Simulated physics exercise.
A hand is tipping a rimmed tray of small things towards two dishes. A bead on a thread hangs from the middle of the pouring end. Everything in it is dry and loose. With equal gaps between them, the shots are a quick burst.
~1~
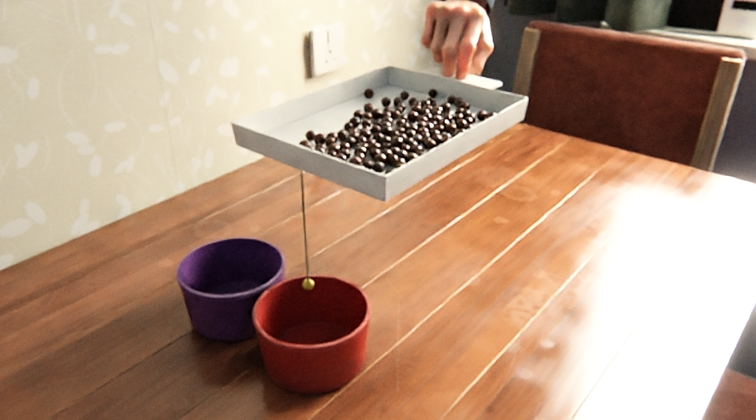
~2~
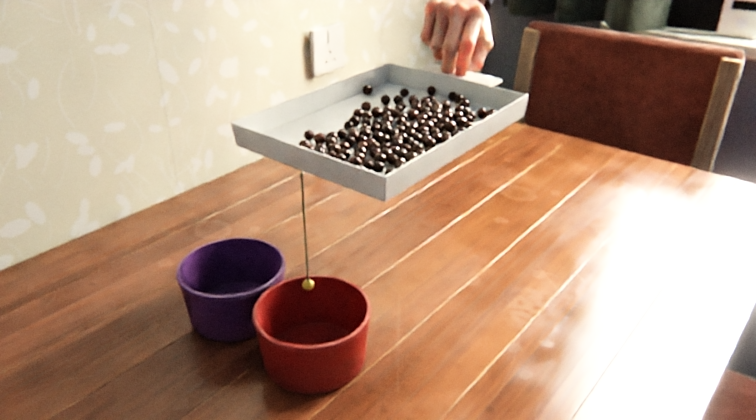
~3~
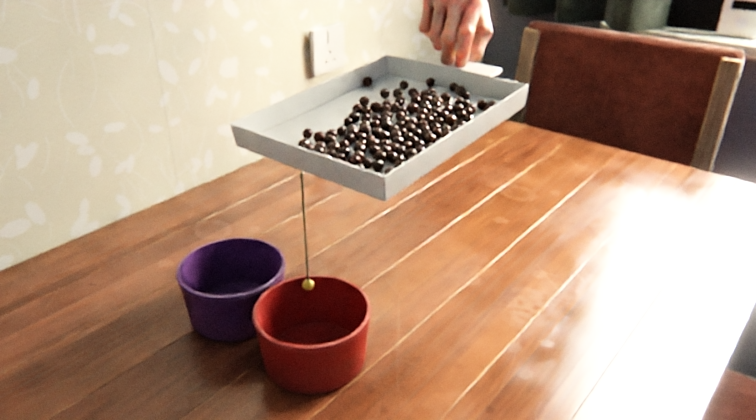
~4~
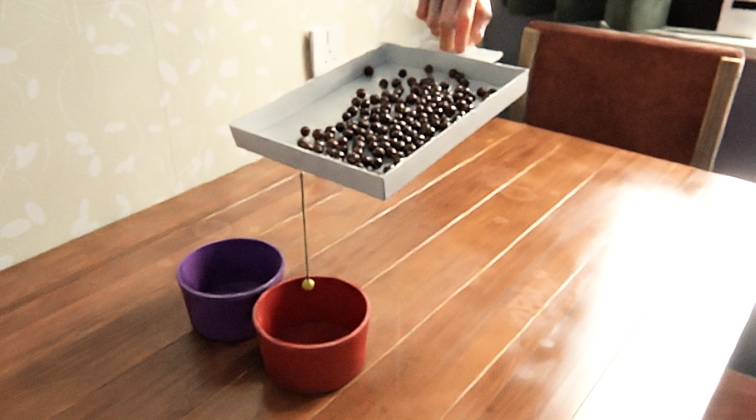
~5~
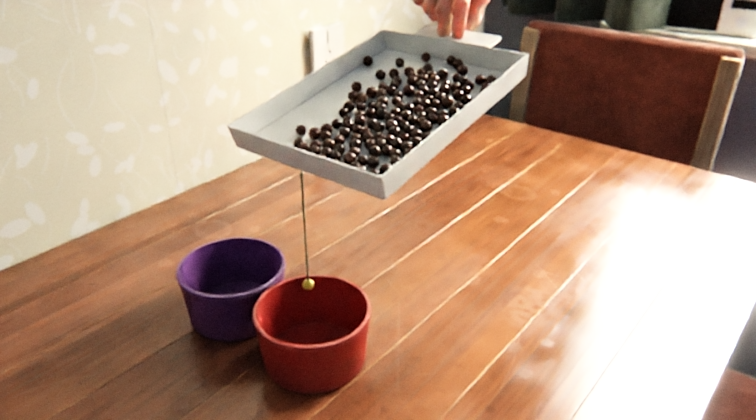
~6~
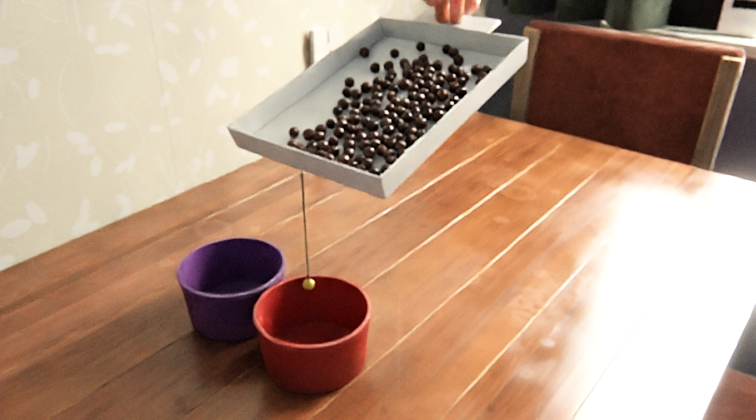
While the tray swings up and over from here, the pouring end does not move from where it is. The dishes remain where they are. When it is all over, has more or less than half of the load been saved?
The dishes secure under fifty percent.
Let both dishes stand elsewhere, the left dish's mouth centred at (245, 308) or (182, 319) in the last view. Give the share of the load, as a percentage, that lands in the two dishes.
First try: Roughly 80 per cent; second try: Roughly 60 per cent.
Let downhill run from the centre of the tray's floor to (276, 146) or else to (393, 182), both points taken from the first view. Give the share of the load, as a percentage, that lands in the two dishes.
That comes to 90 per cent the first time and 10 per cent the second.
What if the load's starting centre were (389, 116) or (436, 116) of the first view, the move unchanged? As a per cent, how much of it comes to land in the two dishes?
First case around 20 %, second case around 20 %.
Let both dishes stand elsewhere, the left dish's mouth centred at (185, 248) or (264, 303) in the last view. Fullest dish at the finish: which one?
The first time it is the dish to the right, and the second time it is the dish to the left.
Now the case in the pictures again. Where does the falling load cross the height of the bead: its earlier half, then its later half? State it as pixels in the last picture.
Around (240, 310), followed by around (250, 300).
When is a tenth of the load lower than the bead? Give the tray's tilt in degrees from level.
That happens at around 90°.
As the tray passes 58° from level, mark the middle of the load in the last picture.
In the last view, the load is centred near (321, 119).
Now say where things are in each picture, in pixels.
Corners of the pouring end at (234, 122) and (385, 175), level; middle of the load at (410, 135), chocolate balls; left dish at (192, 308); right dish at (272, 359); bead on its thread at (308, 284), in the first picture.
Corners of the pouring end at (234, 122) and (385, 175), level; middle of the load at (410, 134), in the second picture.
Corners of the pouring end at (233, 123) and (384, 175), tipped barely, level across its low end; middle of the load at (402, 133), in the third picture.
Corners of the pouring end at (232, 124) and (382, 175), tipped a little, level across its low end; middle of the load at (401, 126), in the fourth picture.
Corners of the pouring end at (230, 125) and (381, 175), tipped a little, level across its low end; middle of the load at (398, 121), a small part on the move, in the fifth picture.
Corners of the pouring end at (230, 126) and (380, 176), tipped clearly, level across its low end; middle of the load at (401, 112), nearly all on the move; left dish at (193, 308); right dish at (273, 358), in the sixth picture.
Soon, tray tipped steeply; all on the tray.
A while on, tray tipped right over; about half on the tray; a stray few in the right dish; about a quarter outside both; about a quarter in the air.
Towards the end, tray tipped past a quarter turn; a small part in the right dish; a small part in the left dish; most outside both.
Finally, tray tipped past a quarter turn; a small part in the right dish; a small part in the left dish; most outside both.
